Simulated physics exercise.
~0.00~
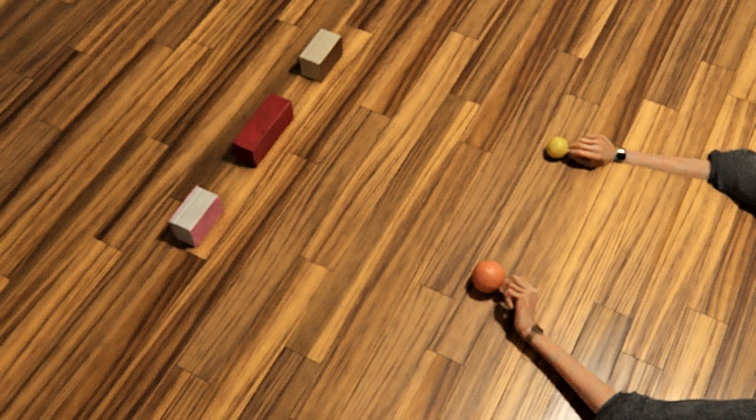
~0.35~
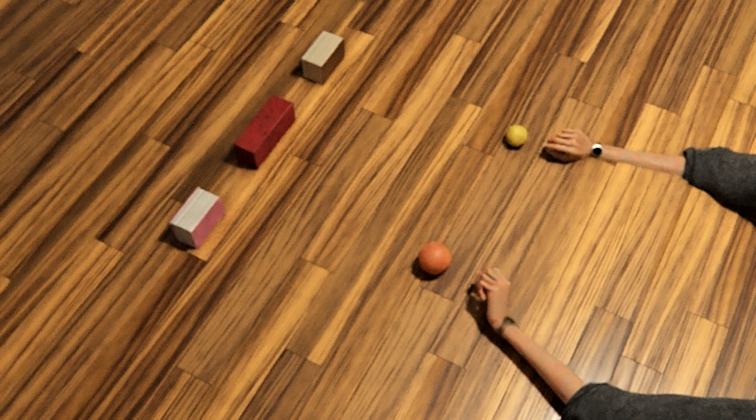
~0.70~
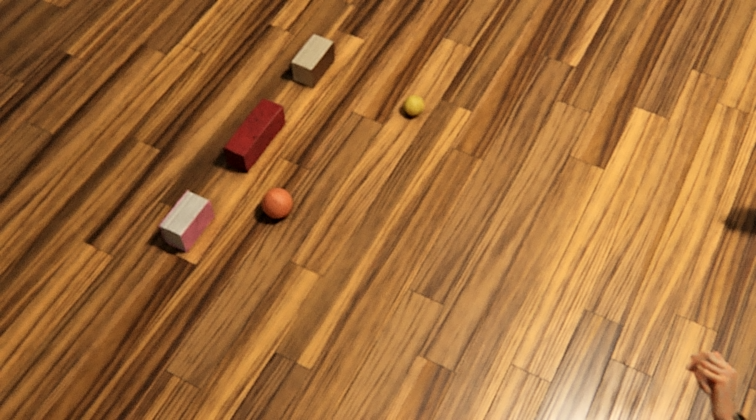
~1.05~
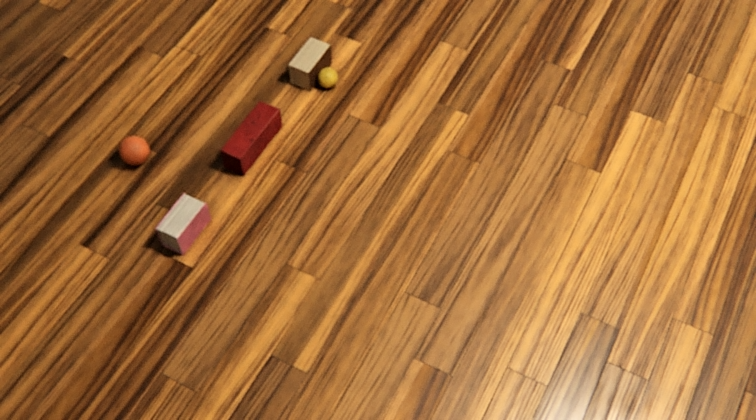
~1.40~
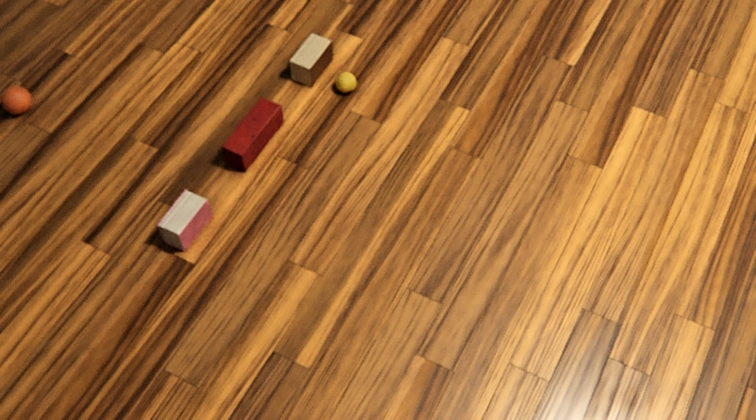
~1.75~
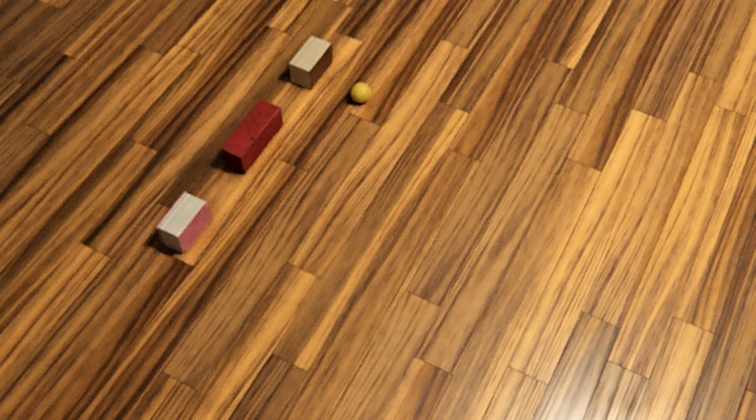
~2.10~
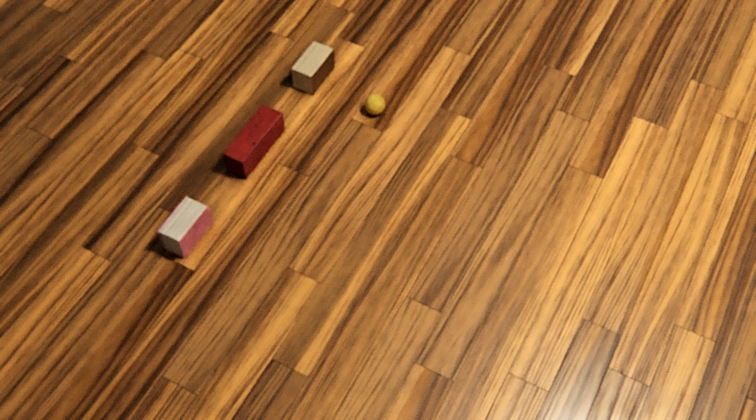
An orange ball and a smaller yellow ball, pushed by two hands, roll left across a wooden floor toward three spaced blocks; the orange one passes through a gap and leaves at the left, while the yellow one bounces off the far block and rolls slowly back.
